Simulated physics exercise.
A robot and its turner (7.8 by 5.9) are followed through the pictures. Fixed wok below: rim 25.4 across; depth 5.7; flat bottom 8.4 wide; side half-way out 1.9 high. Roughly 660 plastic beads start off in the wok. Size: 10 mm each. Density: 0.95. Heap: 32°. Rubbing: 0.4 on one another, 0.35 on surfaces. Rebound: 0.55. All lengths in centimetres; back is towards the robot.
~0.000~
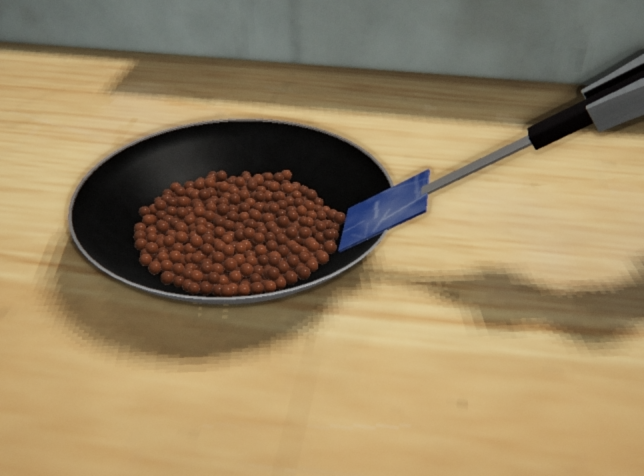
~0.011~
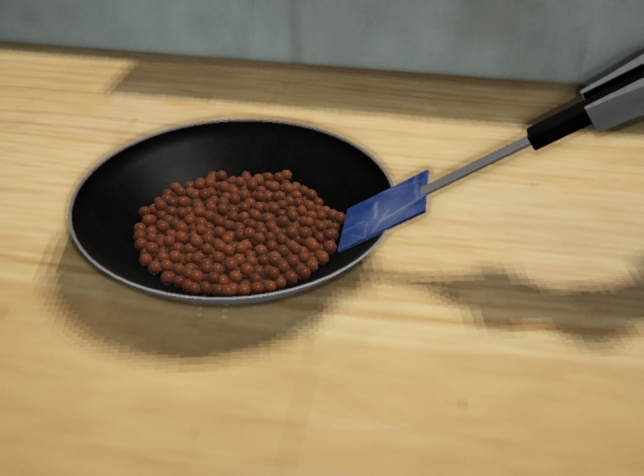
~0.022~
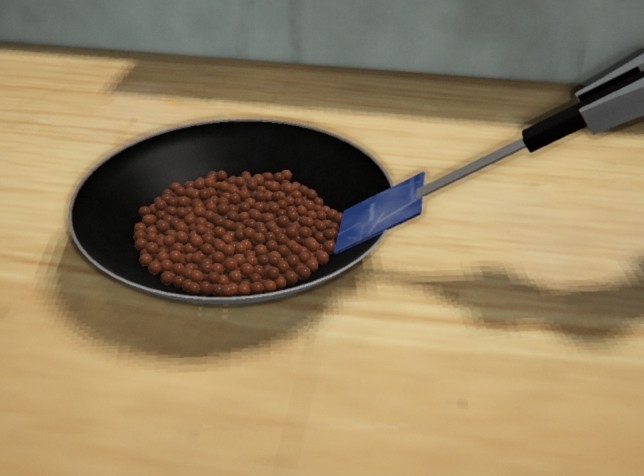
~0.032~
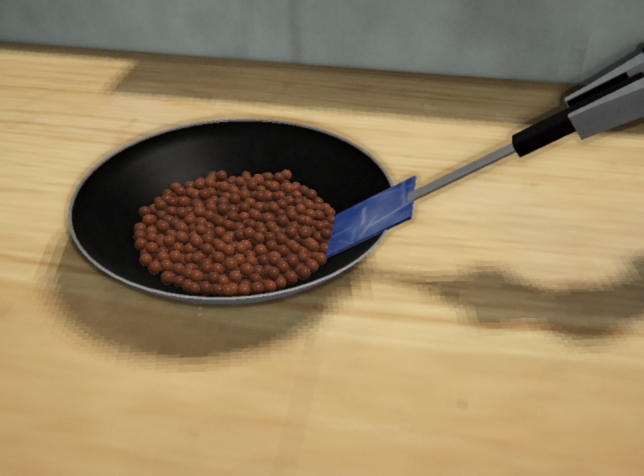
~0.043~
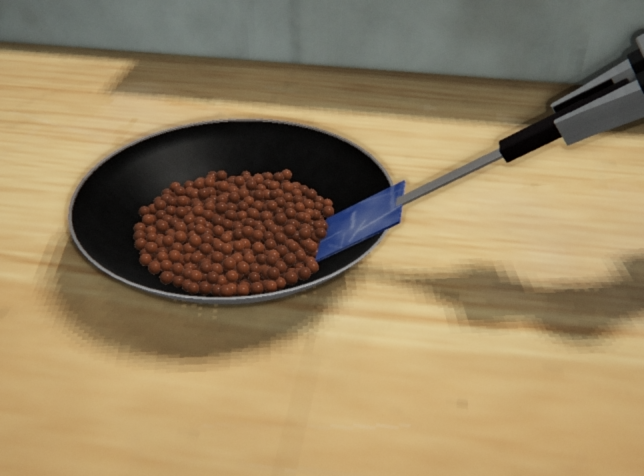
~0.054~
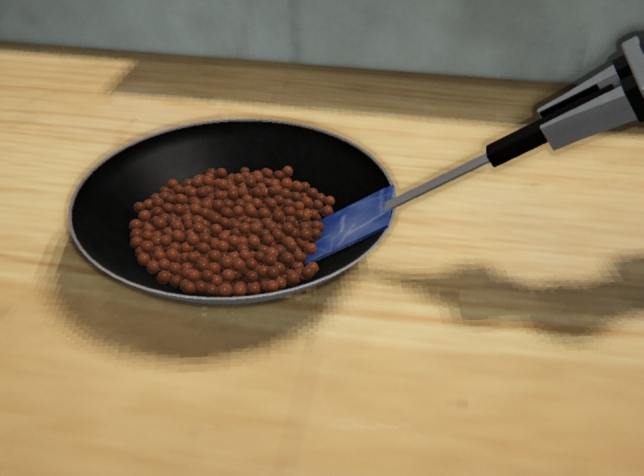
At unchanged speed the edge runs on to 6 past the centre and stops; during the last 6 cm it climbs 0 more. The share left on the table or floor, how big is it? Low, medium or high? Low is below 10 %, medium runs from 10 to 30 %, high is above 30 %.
The share is low, below 10 %.
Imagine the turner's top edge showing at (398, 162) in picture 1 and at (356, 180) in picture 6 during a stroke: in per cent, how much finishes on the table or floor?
Roughly 15 %.
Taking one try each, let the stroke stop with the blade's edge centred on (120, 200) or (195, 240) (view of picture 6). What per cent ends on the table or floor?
Around 30 per cent for the first try and 0 per cent for the second.
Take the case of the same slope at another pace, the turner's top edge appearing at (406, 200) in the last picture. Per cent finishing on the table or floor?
Share: Roughly 0 %.
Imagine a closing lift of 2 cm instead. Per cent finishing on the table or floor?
It comes to around 5 percent.
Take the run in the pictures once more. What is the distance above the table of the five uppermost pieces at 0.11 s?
Height: Approx. 6 cm.
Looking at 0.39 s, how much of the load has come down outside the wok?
My estimate is roughly 0 %.
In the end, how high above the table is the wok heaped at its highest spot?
It reaches roughly 7.0 cm.
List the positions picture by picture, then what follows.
In the first picture, turner top edge at (428, 189), sloping 36°; upper third of the load around (239, 222), from x 140 to 340, top at y 175; 662 in the wok.
In the second picture, turner top edge at (427, 190), sloping 36°; upper third of the load around (239, 222), from x 140 to 340, top at y 175.
In the third picture, turner top edge at (423, 192), sloping 36°; upper third of the load around (239, 222), from x 140 to 340, top at y 175.
In the fourth picture, turner top edge at (414, 196), sloping 36°; upper third of the load around (239, 222), from x 140 to 330, top at y 175.
In the fifth picture, turner top edge at (402, 201), sloping 36°; upper third of the load around (239, 220), from x 140 to 330, top at y 175.
In the sixth picture, turner top edge at (391, 205), sloping 36°; upper third of the load around (238, 219), from x 135 to 330, top at y 170; 662 in the wok.
By 0.11 s, sloping 36°, highest piece 6 above the table; 662 in the wok.
By 0.16 s, sloping 36°, highest piece 6 above the table; 662 in the wok.
By 0.39 s, sloping 36°, highest piece 6 above the table; 649 in the wok, 11 on the table or floor, 2 on the blade or in flight.
By 1.44 s, sloping 36°, highest piece 6 above the table; 649 in the wok, 13 on the table or floor.
Final count, 649 in the wok, 13 on the table or floor. That is 2 % on the table or floor.
